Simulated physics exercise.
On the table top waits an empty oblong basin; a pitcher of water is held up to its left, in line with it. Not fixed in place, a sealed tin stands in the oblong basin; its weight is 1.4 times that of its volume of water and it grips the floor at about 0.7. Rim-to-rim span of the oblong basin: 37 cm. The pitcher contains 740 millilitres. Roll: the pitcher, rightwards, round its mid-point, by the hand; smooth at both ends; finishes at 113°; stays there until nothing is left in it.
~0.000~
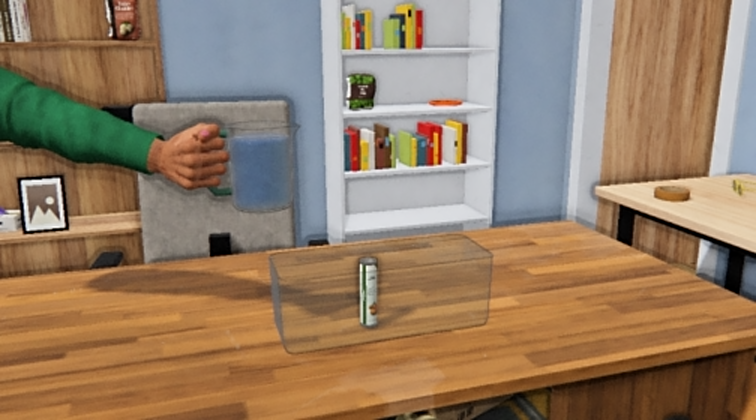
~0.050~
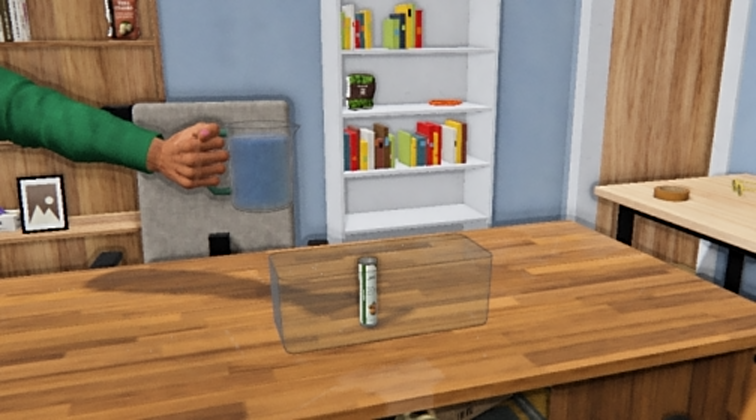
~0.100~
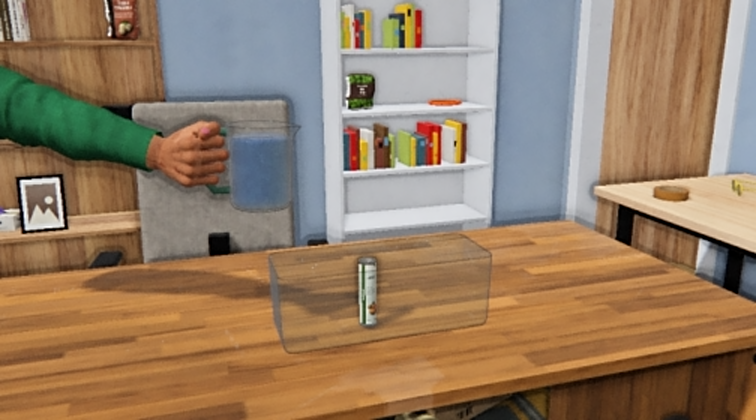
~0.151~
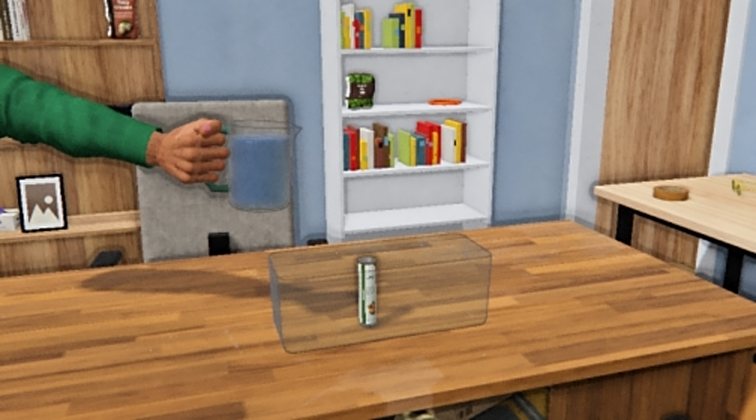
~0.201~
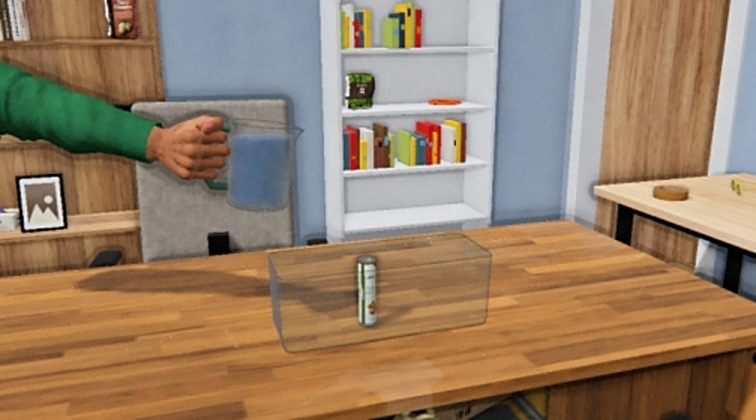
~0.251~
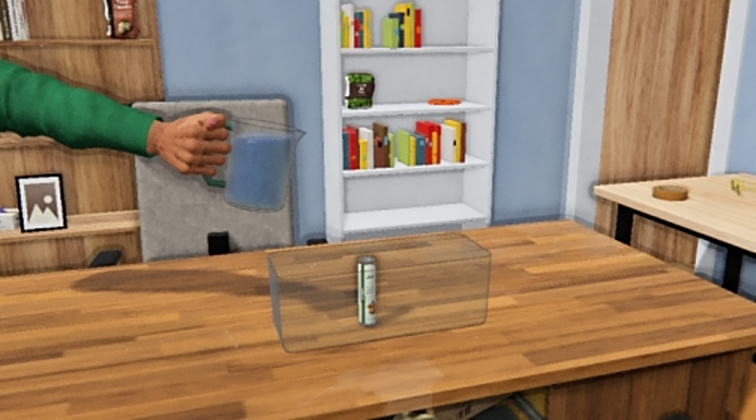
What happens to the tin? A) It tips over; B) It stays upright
(A) It tips over.
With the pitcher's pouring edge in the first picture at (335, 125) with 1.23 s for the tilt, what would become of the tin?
After that, the tin stays vertical.
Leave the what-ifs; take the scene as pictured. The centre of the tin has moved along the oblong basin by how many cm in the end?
Some 9.0 cm.
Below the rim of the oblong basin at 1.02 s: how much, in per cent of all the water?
Roughly 52 percent of it.
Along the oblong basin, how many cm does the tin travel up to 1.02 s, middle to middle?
The tin is about 1 cm from where it started.
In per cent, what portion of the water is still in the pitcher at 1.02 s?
I'd estimate some 26 per cent.
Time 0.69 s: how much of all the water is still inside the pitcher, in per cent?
I reckon about 82 in a hundred is still held.
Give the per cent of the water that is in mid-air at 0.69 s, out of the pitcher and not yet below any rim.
Roughly 14 percent.
After 0.69 s the tilt is 68° and 82 per cent is still to pour; the tin stands where it began.
After 1.02 s the tilt is 105° and 25 per cent is still to pour; the tin leans 9°.
After 1.36 s the tilt is 113° and 1 per cent is still to pour; the tin lies on its side.
After 1.73 s the tilt is 113° and 0 per cent is still to pour; the tin lies on its side.
In the end the tin lies on its side.
